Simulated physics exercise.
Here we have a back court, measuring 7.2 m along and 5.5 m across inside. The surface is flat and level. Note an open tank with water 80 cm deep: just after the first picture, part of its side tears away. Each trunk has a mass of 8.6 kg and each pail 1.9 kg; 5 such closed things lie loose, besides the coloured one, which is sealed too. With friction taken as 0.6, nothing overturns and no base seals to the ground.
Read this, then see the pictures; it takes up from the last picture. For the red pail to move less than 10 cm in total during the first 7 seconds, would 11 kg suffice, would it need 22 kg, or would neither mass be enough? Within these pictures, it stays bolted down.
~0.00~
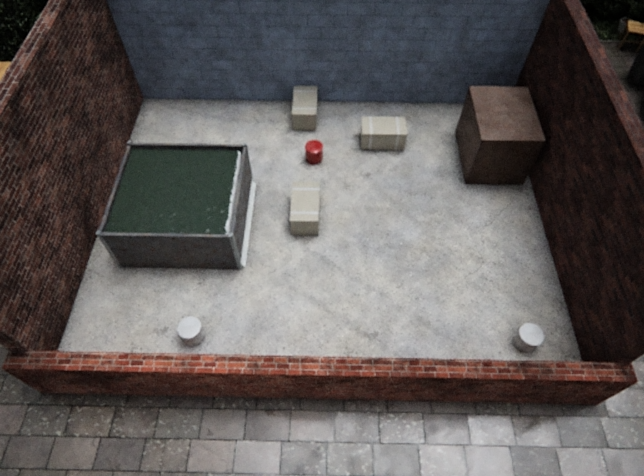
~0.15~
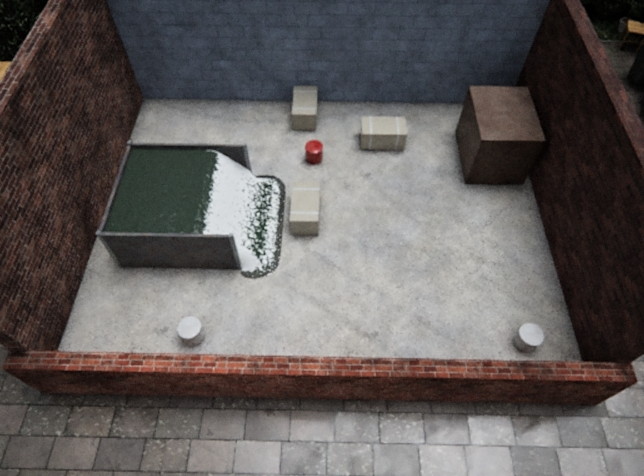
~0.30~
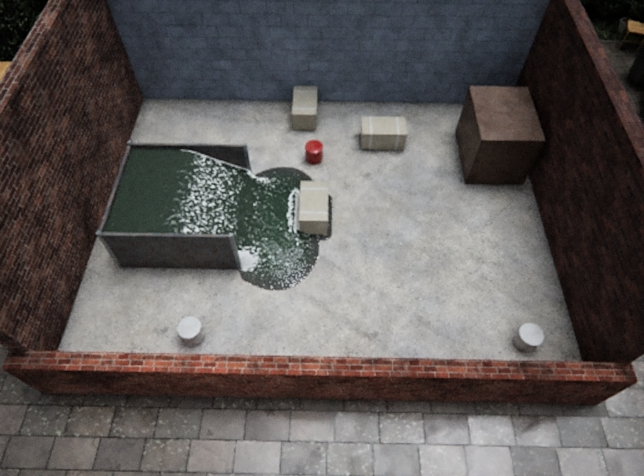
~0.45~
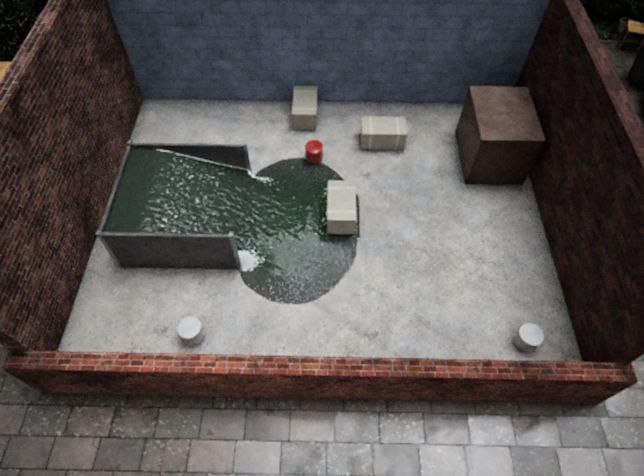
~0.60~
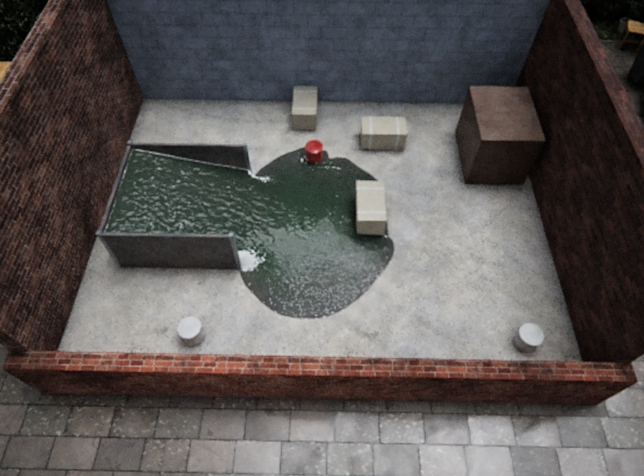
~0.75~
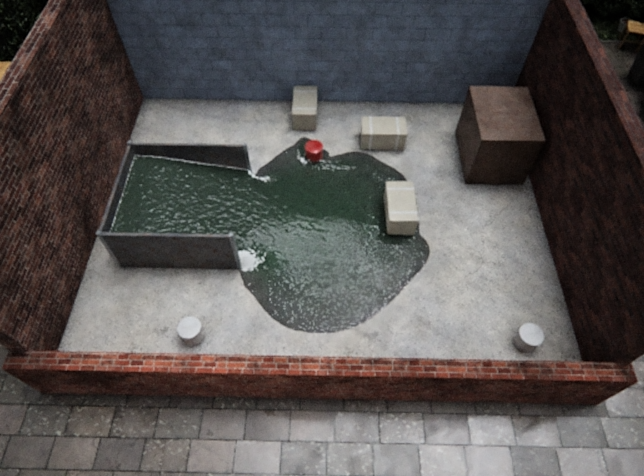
Looks to me like only the heftier choice suffices.
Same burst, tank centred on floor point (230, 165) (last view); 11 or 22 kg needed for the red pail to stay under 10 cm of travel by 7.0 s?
Then the outcome is clear: Not even the heavier works.
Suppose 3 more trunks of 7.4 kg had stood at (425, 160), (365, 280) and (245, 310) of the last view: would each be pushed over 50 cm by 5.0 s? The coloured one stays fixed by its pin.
Order as listed: Outside the limit, outside the limit, inside the limit.
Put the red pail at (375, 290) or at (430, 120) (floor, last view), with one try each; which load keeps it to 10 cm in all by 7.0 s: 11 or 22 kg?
Respectively, neither option; second option only.
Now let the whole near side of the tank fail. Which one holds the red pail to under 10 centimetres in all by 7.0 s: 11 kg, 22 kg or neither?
Well, in that case the light one does it.
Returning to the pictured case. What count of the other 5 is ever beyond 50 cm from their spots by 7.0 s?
It works out to 5.
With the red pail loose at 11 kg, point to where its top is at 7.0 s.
About pixel (337, 122).
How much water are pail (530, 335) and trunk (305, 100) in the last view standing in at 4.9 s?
Around 14 cm and 4 cm.
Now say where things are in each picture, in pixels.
The first picture shows the red pail at (314, 146) rests on the ground; water covers 3.1 m2; 0 of 6 have shifted.
The second picture shows the red pail at (314, 146) rests on the ground; 4.2 m2 under water; 0 of 6 have shifted.
The third picture shows the red pail at (314, 146), on the bottom; water covers 5.4 m2; 1 of 6 have shifted.
The fourth picture shows the red pail at (314, 146), on the bottom; water covers 7.2 m2; 1 of 6 have shifted.
The fifth picture shows the red pail at (314, 146) rests on the ground; 9.1 m2 under water; 1 of 6 have shifted.
The sixth picture shows the red pail at (314, 146) rests on the ground; 11.3 m2 under water; 1 of 6 have shifted.
After 1.4 s the red pail would be 36 cm from its start with 11 kg and 0 cm from its start with 22 kg; 8 cm of water round it then.
After 3.1 s the red pail would be 79 cm from its start with 11 kg and 1 cm from its start with 22 kg; 5 cm of water round it then.
After 4.9 s the red pail would be 79 cm from its start with 11 kg and 1 cm from its start with 22 kg; 5 cm of water round it then.
After 7.0 s the red pail would be 75 cm from its start with 11 kg and 1 cm from its start with 22 kg; 6 cm of water round it then.
